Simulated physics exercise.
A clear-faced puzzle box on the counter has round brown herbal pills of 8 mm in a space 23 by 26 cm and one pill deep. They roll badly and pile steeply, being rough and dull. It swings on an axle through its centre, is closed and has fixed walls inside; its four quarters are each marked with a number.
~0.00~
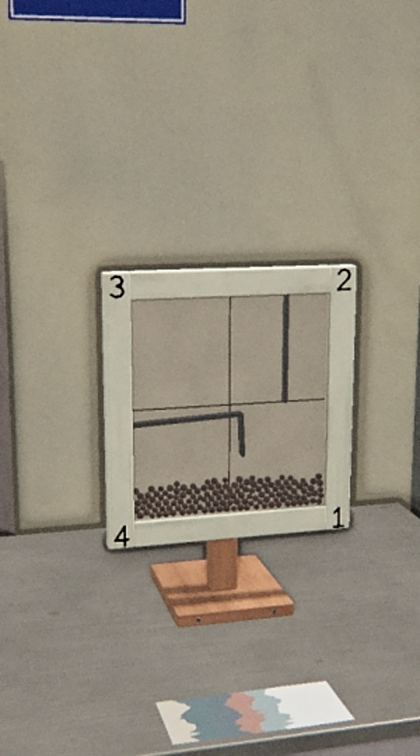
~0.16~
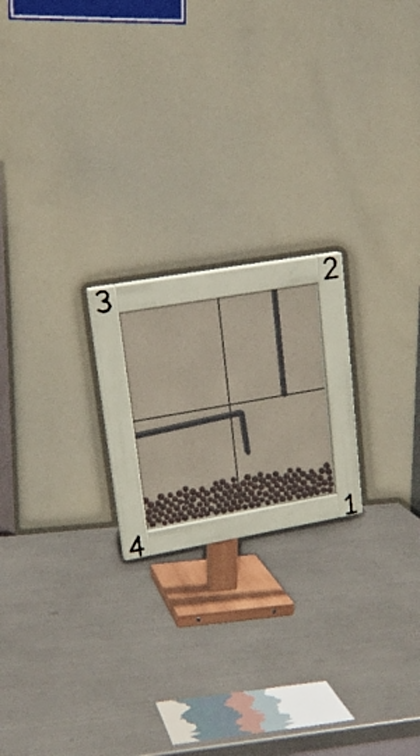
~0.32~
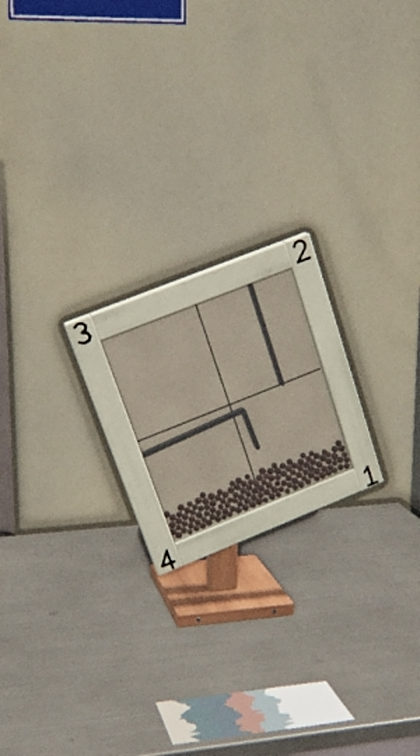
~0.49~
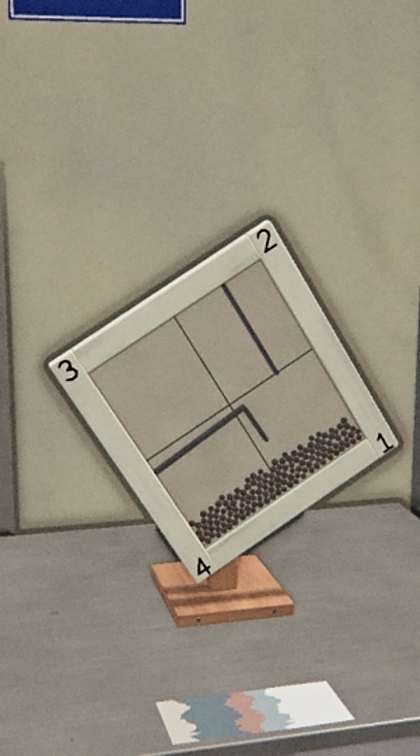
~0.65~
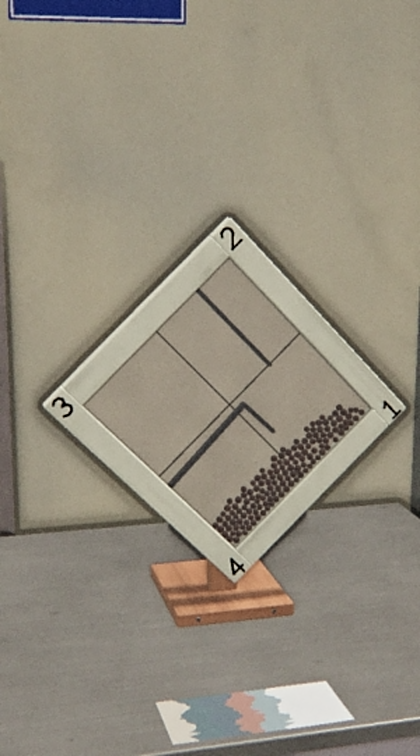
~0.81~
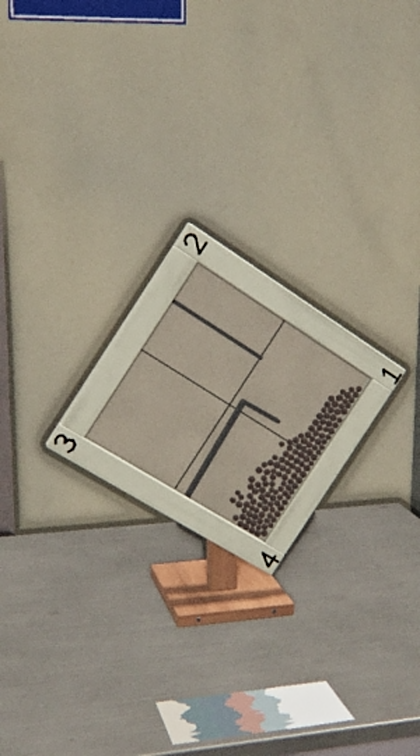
A clear-faced square box turns anticlockwise on its stand as small brown balls shift inside.
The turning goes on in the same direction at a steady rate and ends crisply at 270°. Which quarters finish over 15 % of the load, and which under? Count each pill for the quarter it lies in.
At rest, quarter 1 sits beyond, quarter 2 beyond, quarter 3 short of, and quarter 4 short of 15 per cent.
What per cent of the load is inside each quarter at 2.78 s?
Quarter 1: 5; quarter 2: 0; quarter 3: 0; quarter 4: 95.
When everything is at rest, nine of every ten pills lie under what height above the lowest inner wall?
Roughly 11 cm.
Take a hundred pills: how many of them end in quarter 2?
20 %.
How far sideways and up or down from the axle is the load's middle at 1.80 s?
Roughly 10 cm to the right of the axle and 1 cm beneath it.
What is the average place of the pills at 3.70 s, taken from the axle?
4 cm left, 6 cm below.
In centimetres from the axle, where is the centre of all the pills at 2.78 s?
Offset: Near 3 cm right, near 7 cm up.
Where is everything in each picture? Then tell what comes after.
Level, about 140 pills; pills' middle (230, 496); highest (252, 478); no. 1 (338, 517), no. 2 (344, 279), no. 3 (117, 287), no. 4 (122, 536), in the first frame.
Turned 6° anticlockwise; pills' middle (240, 495); highest (327, 466), in the second frame.
Turned 19° anticlockwise; pills' middle (258, 490); highest (338, 443), in the third frame.
Turned 32° anticlockwise; pills' middle (275, 481); highest (344, 421), in the fourth frame.
Turned 44° anticlockwise; pills' middle (283, 474); highest (339, 407), in the fifth frame.
Turned 56° anticlockwise; pills' middle (290, 468); highest (359, 389); no. 1 (390, 375), no. 2 (194, 243), no. 3 (65, 443), no. 4 (269, 560); walls (169, 298) to (260, 357), (186, 498) to (277, 421) (hooked), in the sixth frame.
After 1.80 s it has turned 131°, the pills' middle is 10 cm right of and 1 cm below the axle; by quarter, no. 4, 100 %.
After 3.70 s it has turned 270°, the pills' middle is 4 cm left of and 6 cm below the axle; by quarter, no. 1, 55 %, no. 2, 20 %, no. 4, 25 %.
At rest by 4.6 s, no. 1, 70 %, no. 2, 20 %, no. 3, 0 %, no. 4, 10 %.
